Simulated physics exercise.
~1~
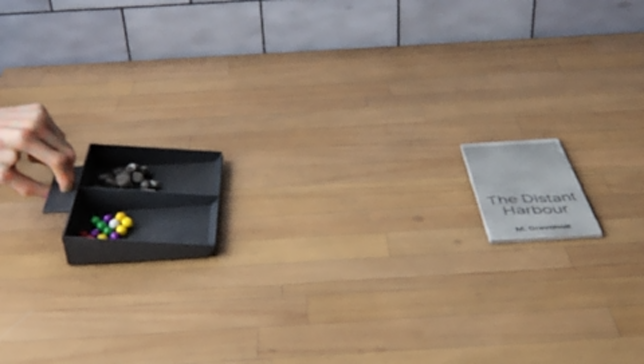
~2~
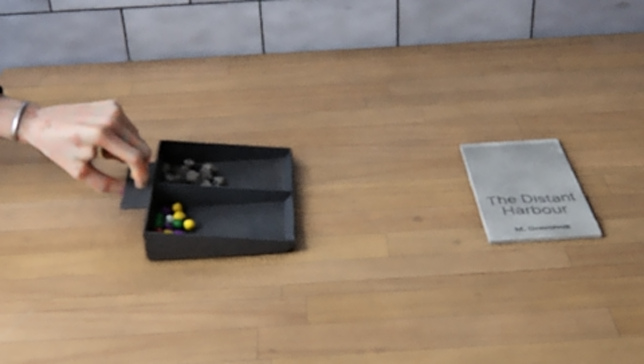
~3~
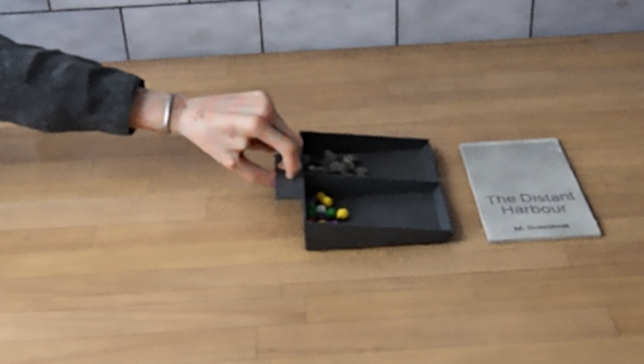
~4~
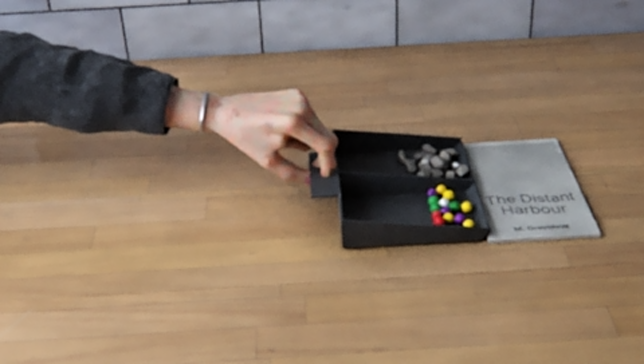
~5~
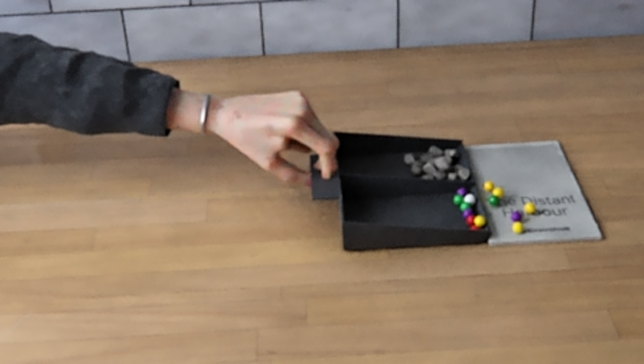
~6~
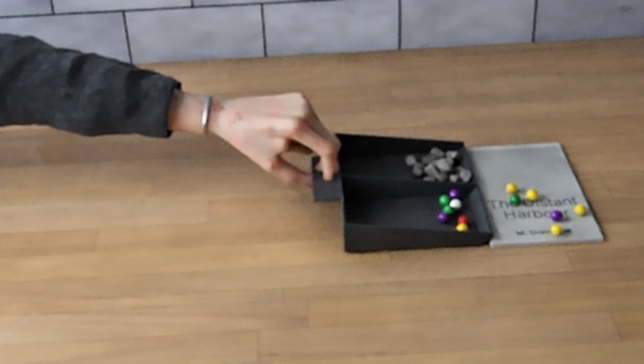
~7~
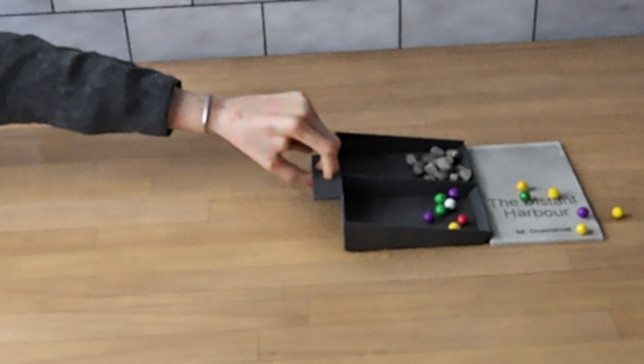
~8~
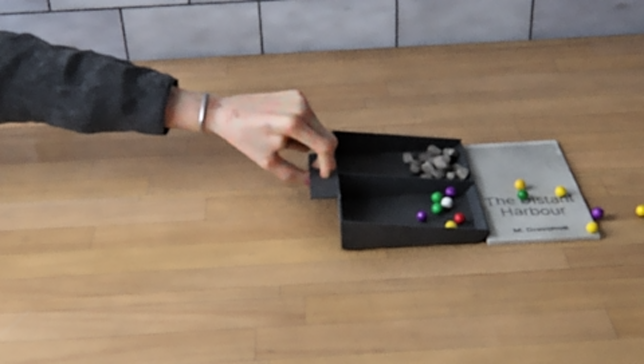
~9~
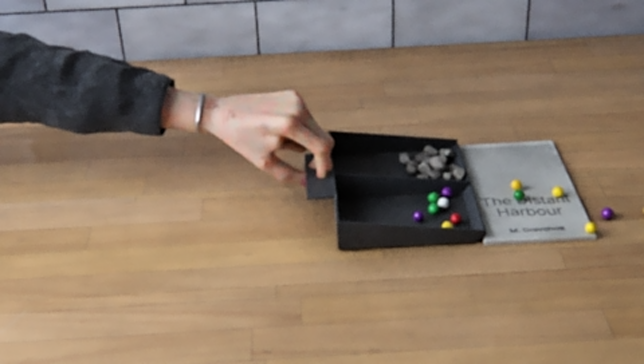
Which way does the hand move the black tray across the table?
The hand slides the tray to the right, towards the thin book, where it stops.
